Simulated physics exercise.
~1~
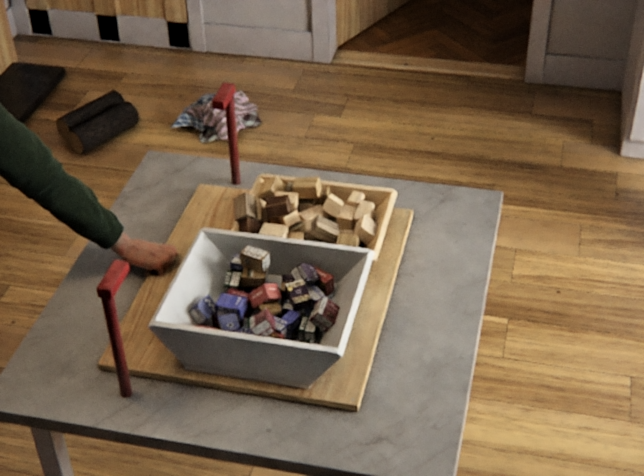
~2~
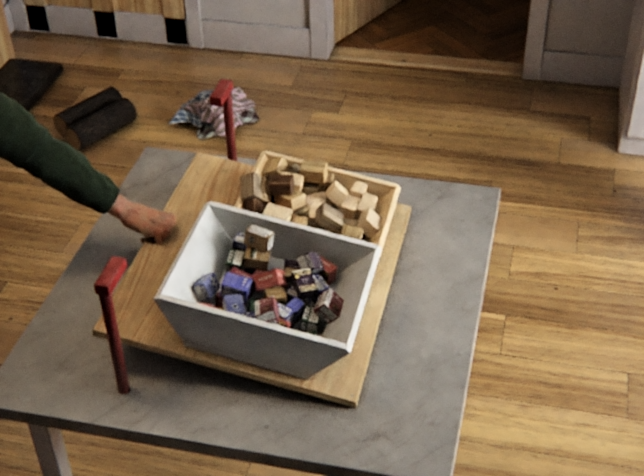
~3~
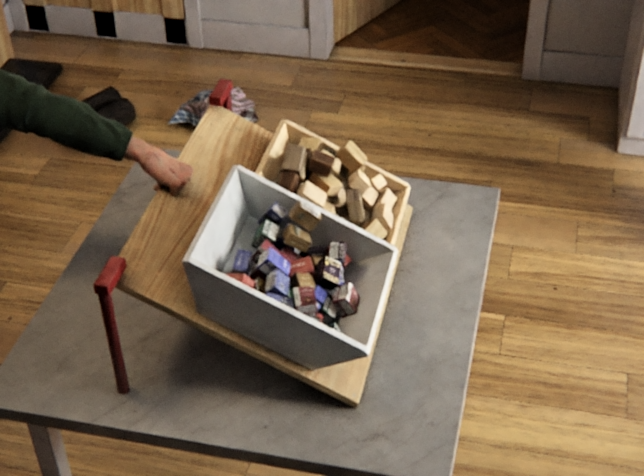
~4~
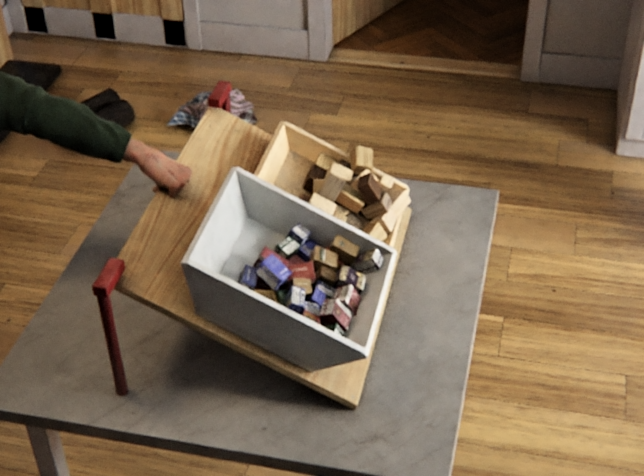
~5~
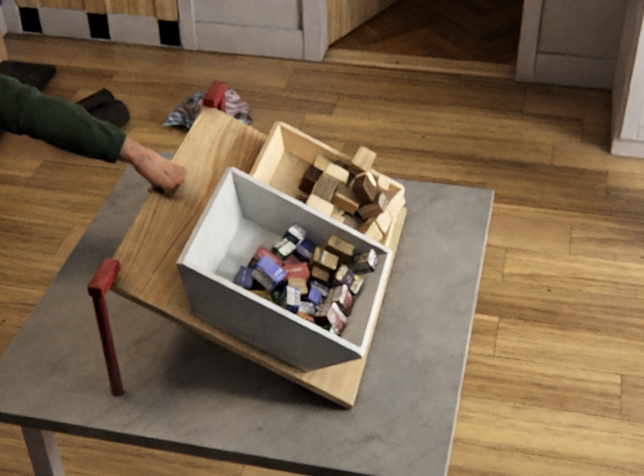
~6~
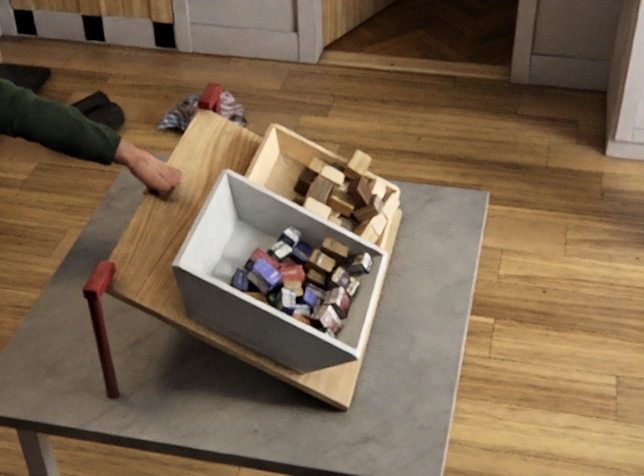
A hinged wooden board carrying a white basket of small cartons and a wooden basket of blocks tilted up at its left end beside a person's hand, and the loose pieces slid toward the lower right, where they settled with both baskets still full.
